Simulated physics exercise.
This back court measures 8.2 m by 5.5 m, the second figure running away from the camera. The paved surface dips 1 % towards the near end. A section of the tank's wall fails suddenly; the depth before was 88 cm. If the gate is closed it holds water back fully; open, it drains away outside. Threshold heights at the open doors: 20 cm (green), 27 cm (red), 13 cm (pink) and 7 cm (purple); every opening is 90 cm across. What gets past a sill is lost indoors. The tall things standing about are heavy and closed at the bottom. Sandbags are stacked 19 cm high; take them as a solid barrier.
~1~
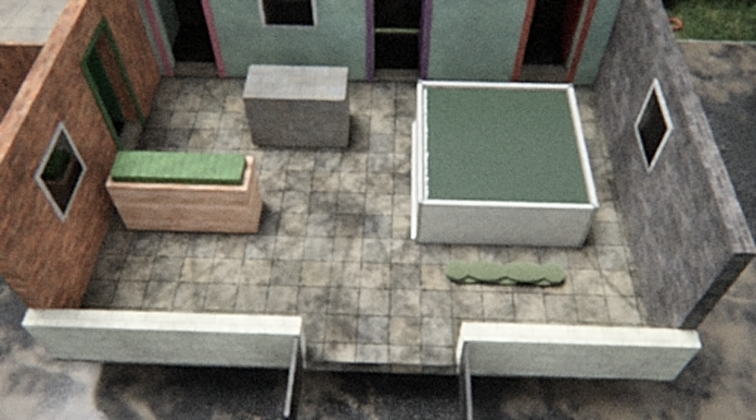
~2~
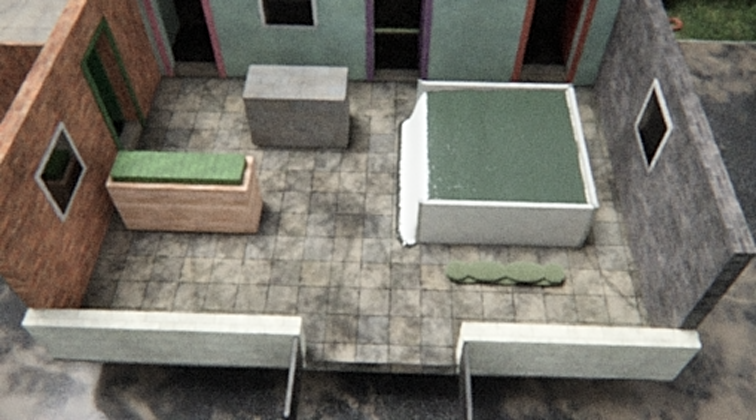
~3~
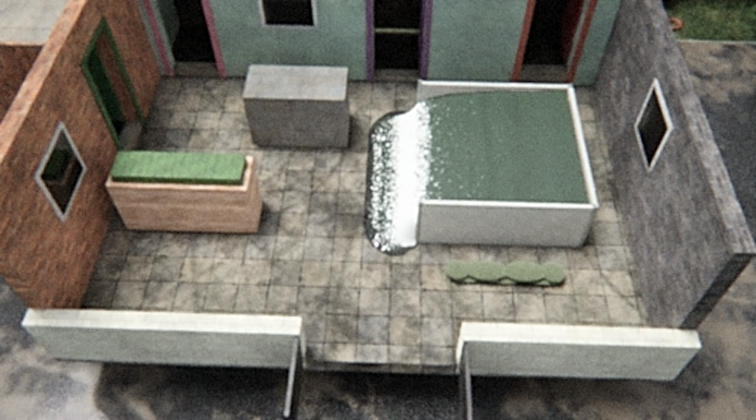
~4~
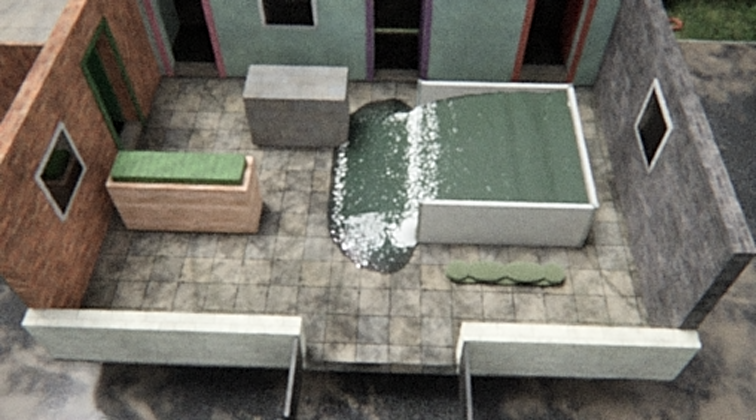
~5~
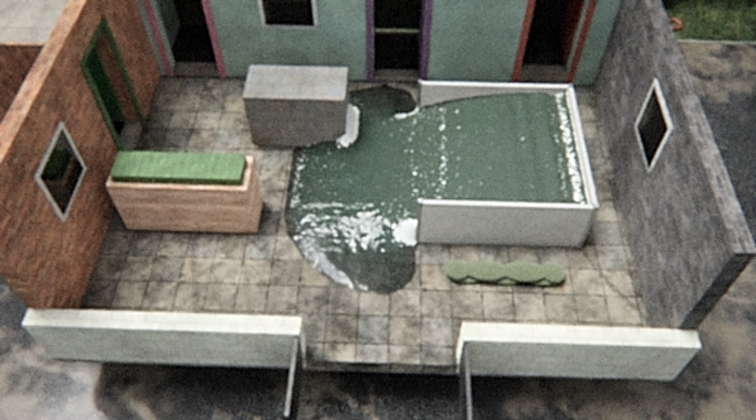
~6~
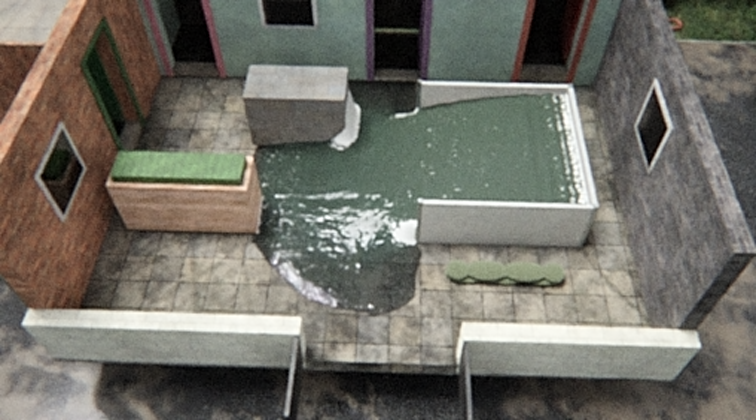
In a paved court, green water bursts from a tank's left side and spreads leftward.
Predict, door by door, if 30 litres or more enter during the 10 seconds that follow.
Door by door: At the green door it passes the limit; at the red door it does not reach the limit; at the pink door it passes the limit; at the purple door it exceeds the limit.
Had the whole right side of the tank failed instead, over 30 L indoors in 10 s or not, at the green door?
Then: Green under.
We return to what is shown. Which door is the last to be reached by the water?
The red one.
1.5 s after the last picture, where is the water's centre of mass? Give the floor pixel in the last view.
Around (346, 185).
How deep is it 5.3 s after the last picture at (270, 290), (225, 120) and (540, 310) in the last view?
In that order: 9, 15 and 6 cm.
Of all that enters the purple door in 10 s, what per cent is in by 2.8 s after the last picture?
Some 65 per cent by then.
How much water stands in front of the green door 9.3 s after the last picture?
About 11.5 cm.
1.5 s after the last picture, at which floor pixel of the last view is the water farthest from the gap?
Near (70, 336).
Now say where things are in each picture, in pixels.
In the first frame, the tank at (500, 143) is whole and still, 88 cm deep.
In the second frame, the front is at (413, 120), 1.4 m from the gap at (420, 163); 0.6 m2 of floor is under water; 88 cm left at the back of the tank.
In the third frame, water pours out at (420, 167) and has run 1.5 m, to (393, 115); typically 17 cm deep outside, 88 cm at the tank's back.
In the fourth frame, water pours out at (420, 168) and has run 1.9 m, to (374, 105); typically 14 cm deep outside, 87 cm at the tank's back.
In the fifth frame, the front is at (355, 93), 2.3 m from the gap at (420, 169); 6.8 m2 of floor is under water; 79 cm left at the back of the tank.
In the sixth frame, water pours out at (420, 170) and has run 2.8 m, to (261, 242); typically 10 cm deep outside, 73 cm at the tank's back.
Then, 0.7 s after the last picture water covers 50 % of the floor and is deepest (54 cm) near (355, 138); green door 28 cm at the sill, 3 L in, red door not reached, pink door not reached, purple door 10 cm at the sill, 0 L in.
Then, 1.5 s after the last picture water covers 65 % of the floor and is deepest (50 cm) near (139, 171); green door 45 cm at the sill, 89 L in, red door not reached, pink door 4 cm at the sill, 0 L in, purple door 19 cm at the sill, 36 L in.
Then, 2.8 s after the last picture water covers 75 % of the floor and is deepest (46 cm) near (97, 260); green door 34 cm at the sill, 256 L in, red door 2 cm at the sill, 0 L in, pink door 23 cm at the sill, 33 L in, purple door 16 cm at the sill, 118 L in.
Then, 5.3 s after the last picture water covers 90 % of the floor and is deepest (24 cm) near (70, 336); green door 18 cm at the sill, 298 L in, red door 5 cm at the sill, 0 L in, pink door 18 cm at the sill, 108 L in, purple door 13 cm at the sill, 169 L in.
Then, 9.3 s after the last picture water covers 95 % of the floor and is deepest (21 cm) near (589, 88); green door 12 cm at the sill, 298 L in, red door 15 cm at the sill, 0 L in, pink door 9 cm at the sill, 130 L in, purple door 5 cm at the sill, 186 L in.
